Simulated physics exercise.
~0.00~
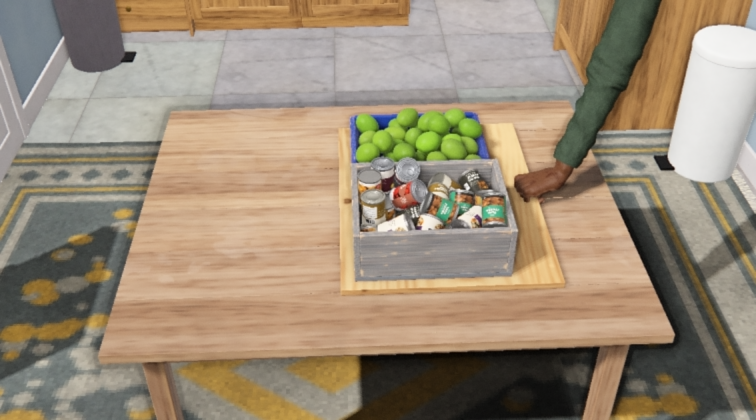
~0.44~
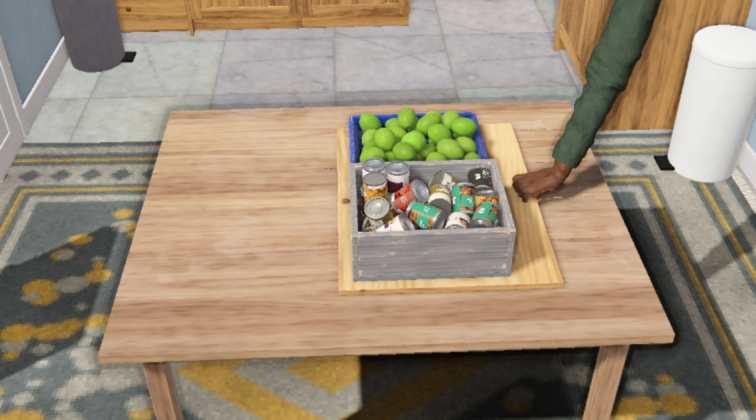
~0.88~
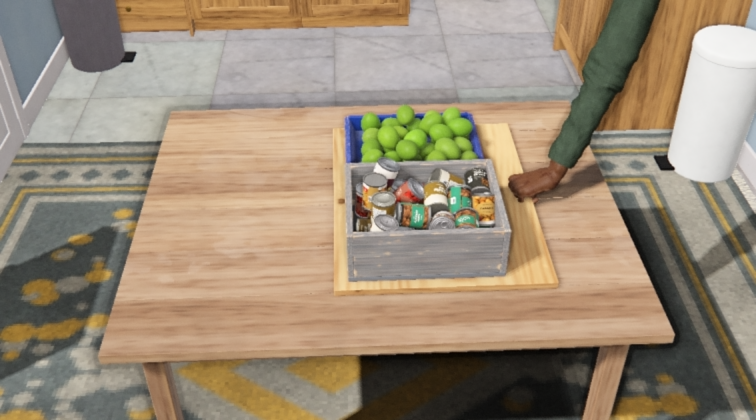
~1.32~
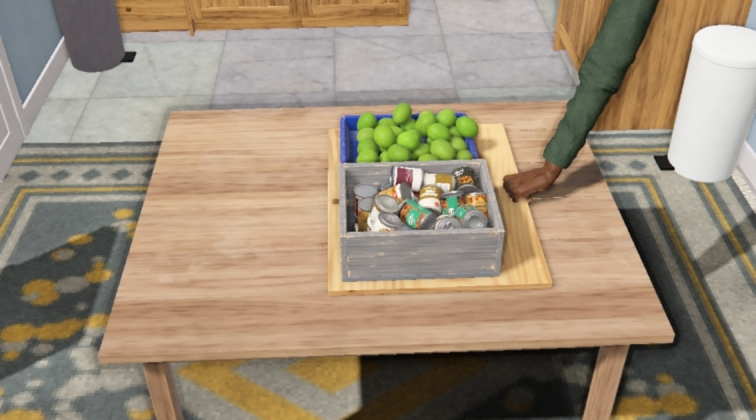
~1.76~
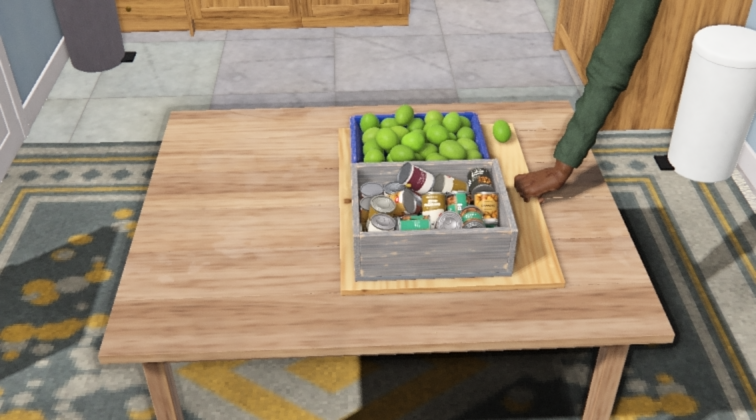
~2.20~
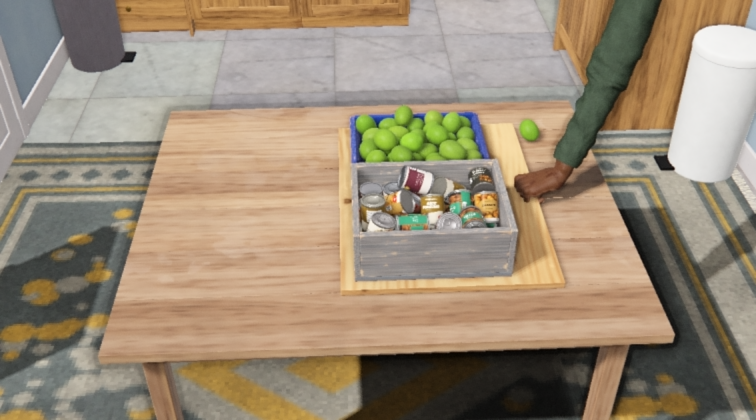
A wooden board carrying a grey box of small tins and a blue box of limes slid slightly left on the table, then back right beside a resting hand; one lime left the blue box and rolled right, while the tins stayed in.
